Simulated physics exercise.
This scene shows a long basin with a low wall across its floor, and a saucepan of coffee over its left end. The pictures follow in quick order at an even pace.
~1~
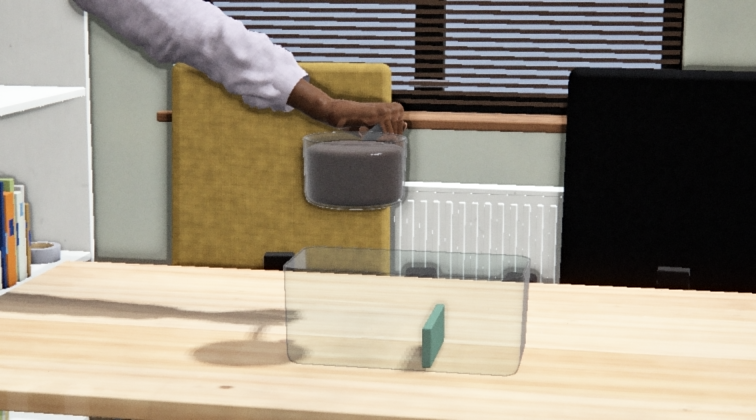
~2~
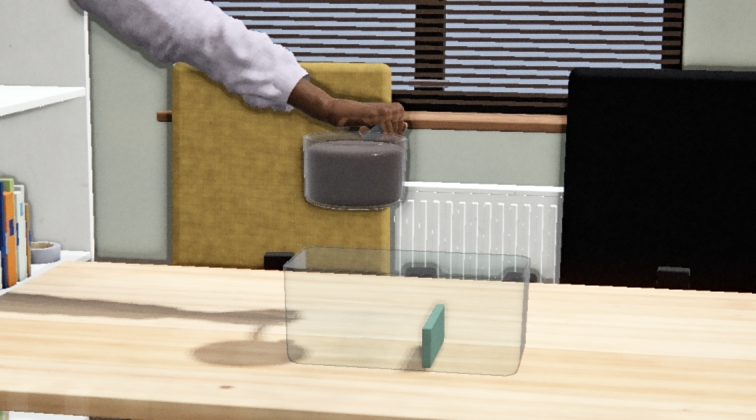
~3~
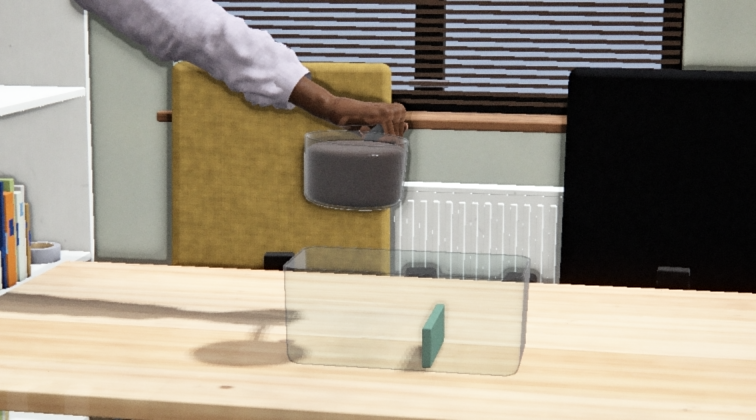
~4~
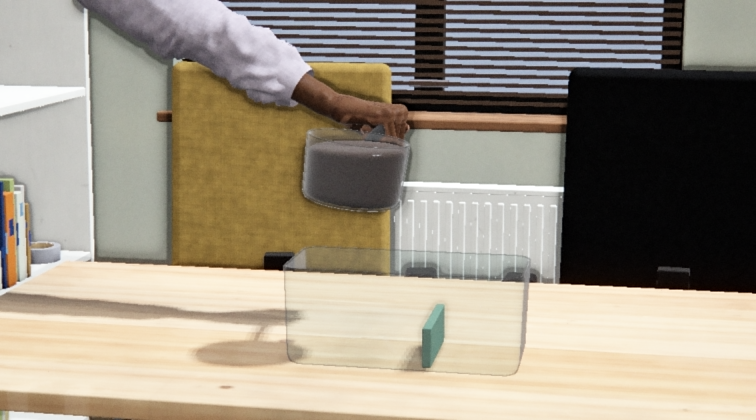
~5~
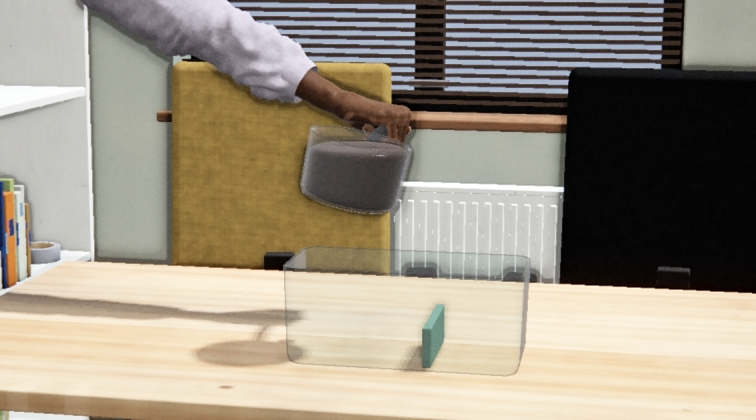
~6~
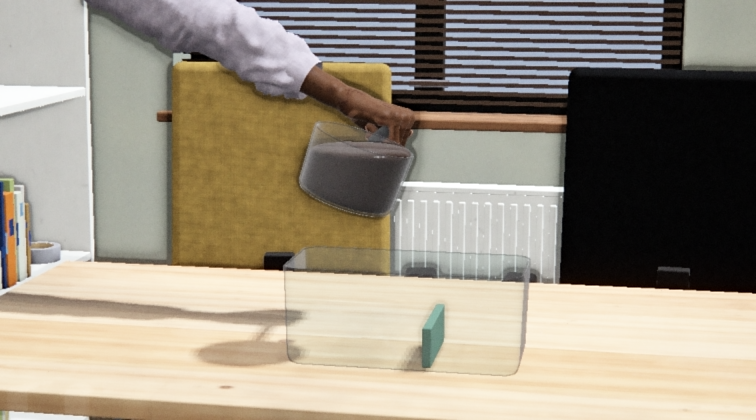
In a bright room with window blinds, a white radiator, and yellow and black panels, a still camera looks across a pale wooden table. A clear long basin with a low green wall across its floor stands on the table, while a hand reaching from the upper left holds a see-through pan of greyish-brown liquid above its left end. The hand slowly tilts the pan rightward, its right side dipping slightly.
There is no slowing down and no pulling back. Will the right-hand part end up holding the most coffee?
Yes.
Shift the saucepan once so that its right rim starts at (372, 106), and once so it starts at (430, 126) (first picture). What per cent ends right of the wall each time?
It comes to 45 % the first time and 80 % the second.
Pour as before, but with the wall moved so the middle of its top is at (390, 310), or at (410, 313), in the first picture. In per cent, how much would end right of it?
The first position gives around 95 percent, the second around 90 percent.
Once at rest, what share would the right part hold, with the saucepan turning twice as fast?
I'd say roughly 45 in every hundred ends up there.
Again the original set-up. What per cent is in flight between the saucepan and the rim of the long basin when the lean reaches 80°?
About 30 per cent.
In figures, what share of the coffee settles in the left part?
Near 30 in a hundred.
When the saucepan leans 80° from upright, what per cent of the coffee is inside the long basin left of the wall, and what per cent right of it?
Left: Some 0 %. Right: Some 25 %.
A moment on, the tilt is 80° and 46 per cent is still to pour, 1 is left of the wall and 23 right of it.
Next, the tilt is 114° and 5 per cent is still to pour, 18 is left of the wall and 72 right of it.
Then the tilt is 119° and 0 per cent is still to pour, 28 is left of the wall and 72 right of it.
Later the tilt is 119° and 0 per cent is still to pour, 28 is left of the wall and 71 right of it.
Finally, 28 per cent lies left of the wall, 72 right of it and 0 outside.
